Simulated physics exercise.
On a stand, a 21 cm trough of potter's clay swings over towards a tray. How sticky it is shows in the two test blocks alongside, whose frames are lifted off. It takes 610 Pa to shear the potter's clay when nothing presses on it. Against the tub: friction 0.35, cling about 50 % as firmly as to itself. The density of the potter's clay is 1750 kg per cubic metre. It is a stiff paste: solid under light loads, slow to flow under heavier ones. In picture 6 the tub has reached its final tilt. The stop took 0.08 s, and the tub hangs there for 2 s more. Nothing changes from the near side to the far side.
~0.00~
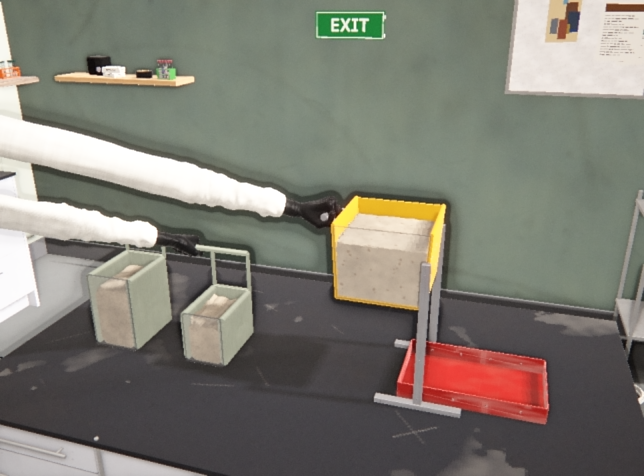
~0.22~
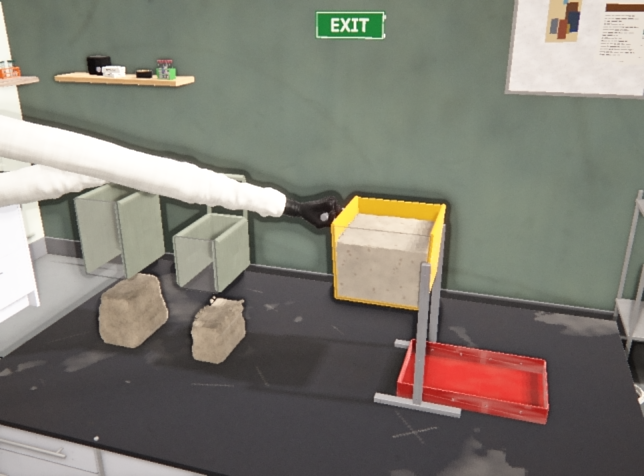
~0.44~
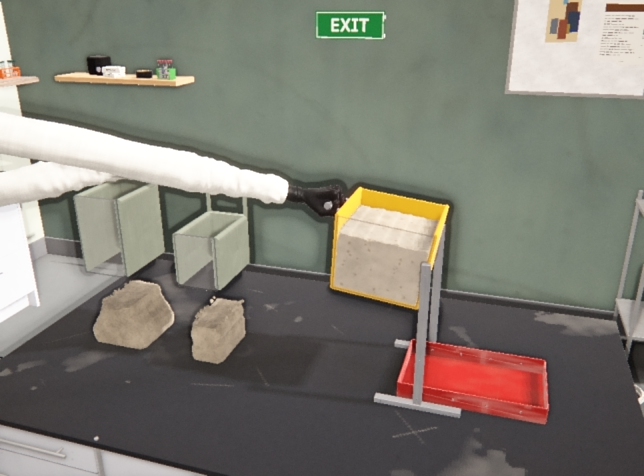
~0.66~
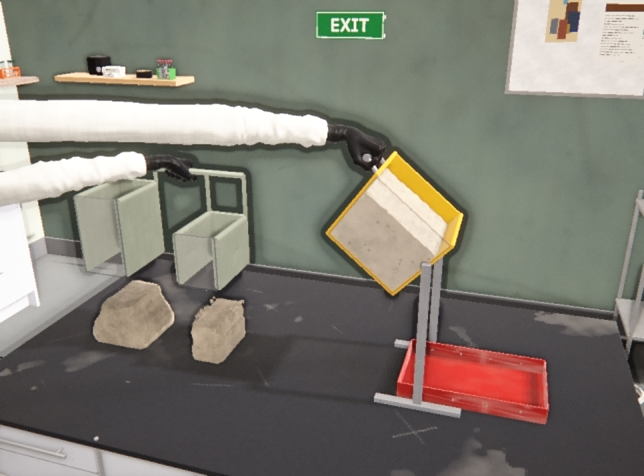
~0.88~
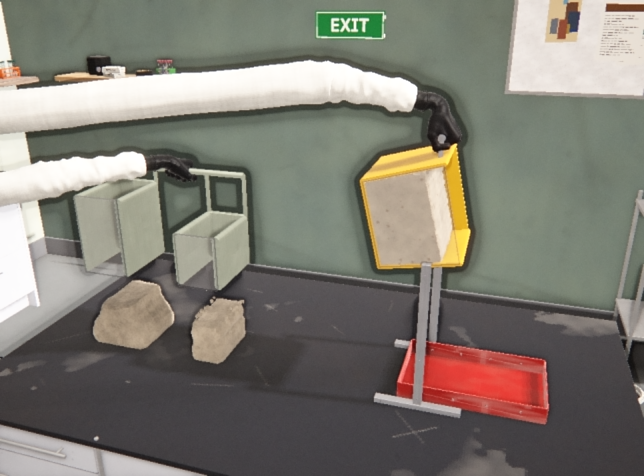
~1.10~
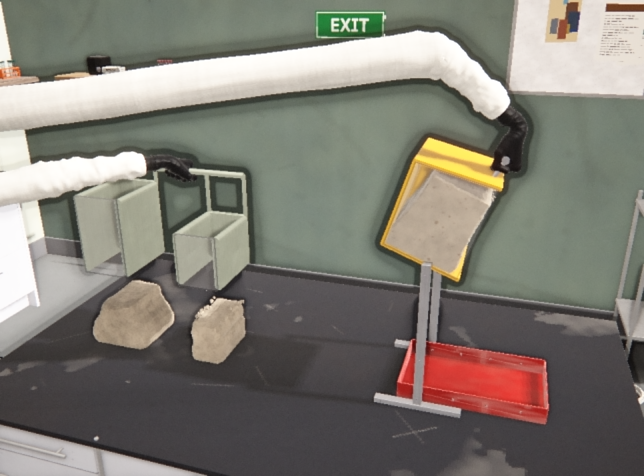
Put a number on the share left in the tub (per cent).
The share left in the tub is near 13 %.
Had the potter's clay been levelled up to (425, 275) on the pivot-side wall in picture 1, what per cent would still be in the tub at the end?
In that case some 35 per cent.
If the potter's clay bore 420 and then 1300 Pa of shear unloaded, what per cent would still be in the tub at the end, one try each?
In turn about 25 %, 0 %.
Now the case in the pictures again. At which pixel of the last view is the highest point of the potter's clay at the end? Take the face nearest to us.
Near (396, 232).
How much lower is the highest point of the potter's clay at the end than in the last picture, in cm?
Some 15 cm.
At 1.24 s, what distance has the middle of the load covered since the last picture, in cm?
Roughly 10 cm.
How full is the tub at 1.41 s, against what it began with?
Some 30 per cent.
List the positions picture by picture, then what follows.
Handle-side rim at (335, 225), tilt 0 degrees; highest point of the potter's clay at (419, 251); test blocks 21 cm, 13 cm high (left to right), in the first picture.
Handle-side rim at (335, 225), tilt 0 degrees; highest point of the potter's clay at (419, 251); test blocks 18 cm, 13 cm high (left to right), in the second picture.
Handle-side rim at (339, 215), tilt 7 degrees; highest point of the potter's clay at (343, 234); test blocks 15 cm, 13 cm high (left to right), in the third picture.
Handle-side rim at (378, 177), tilt 40 degrees; highest point of the potter's clay at (367, 194); test blocks 15 cm, 13 cm high (left to right), in the fourth picture.
Handle-side rim at (445, 167), tilt 77 degrees; highest point of the potter's clay at (422, 174); test blocks 15 cm, 13 cm high (left to right), in the fifth picture.
Handle-side rim at (499, 191), tilt 108 degrees; highest point of the potter's clay at (432, 177); test blocks 15 cm, 13 cm high (left to right), in the sixth picture.
By 1.24 s, the tub is at 108 degrees and holds 55 %.
By 1.41 s, the tub is at 108 degrees and holds 29 %.
By 1.58 s, the tub is at 108 degrees and holds 26 %.
By 1.75 s, the tub is at 108 degrees and holds 25 %.
By 3.10 s, at the end, the tub is at 108 degrees and holds 13 %.
